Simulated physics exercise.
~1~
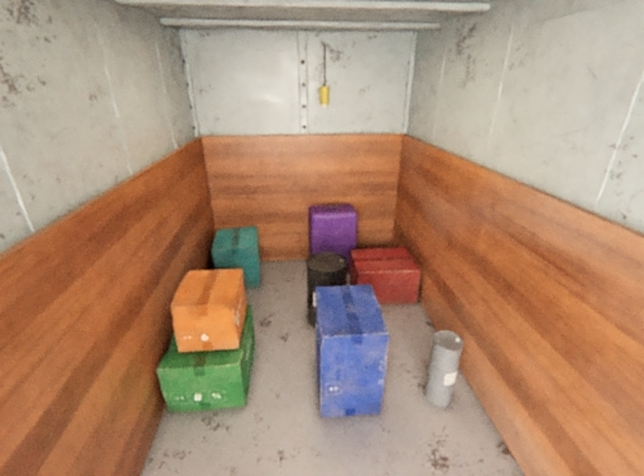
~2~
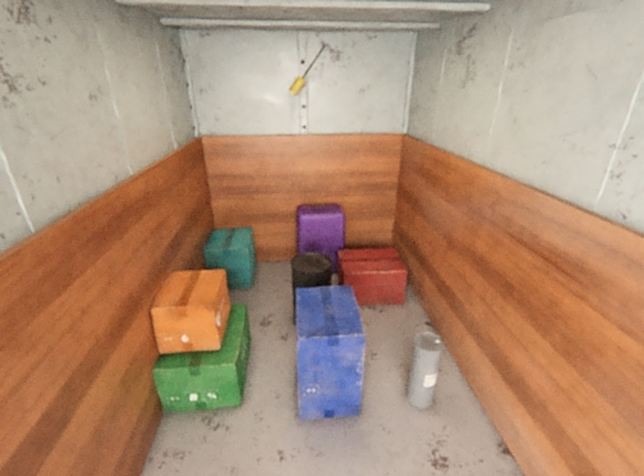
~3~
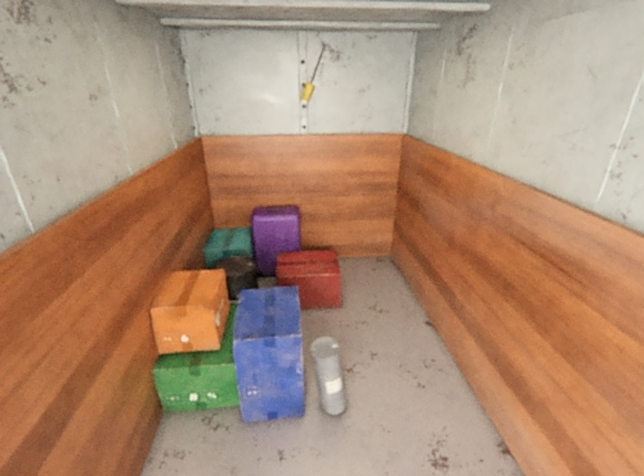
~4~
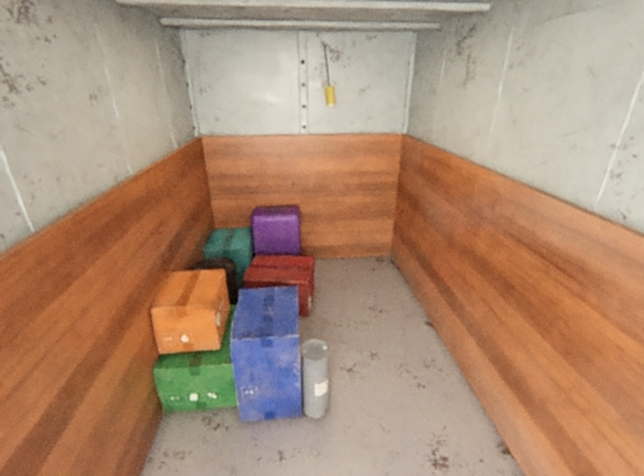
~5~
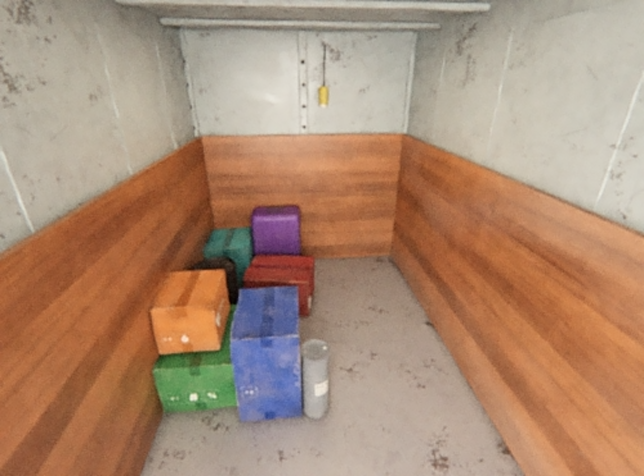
The blue box and several other loose pieces slide left across the van floor and settle.
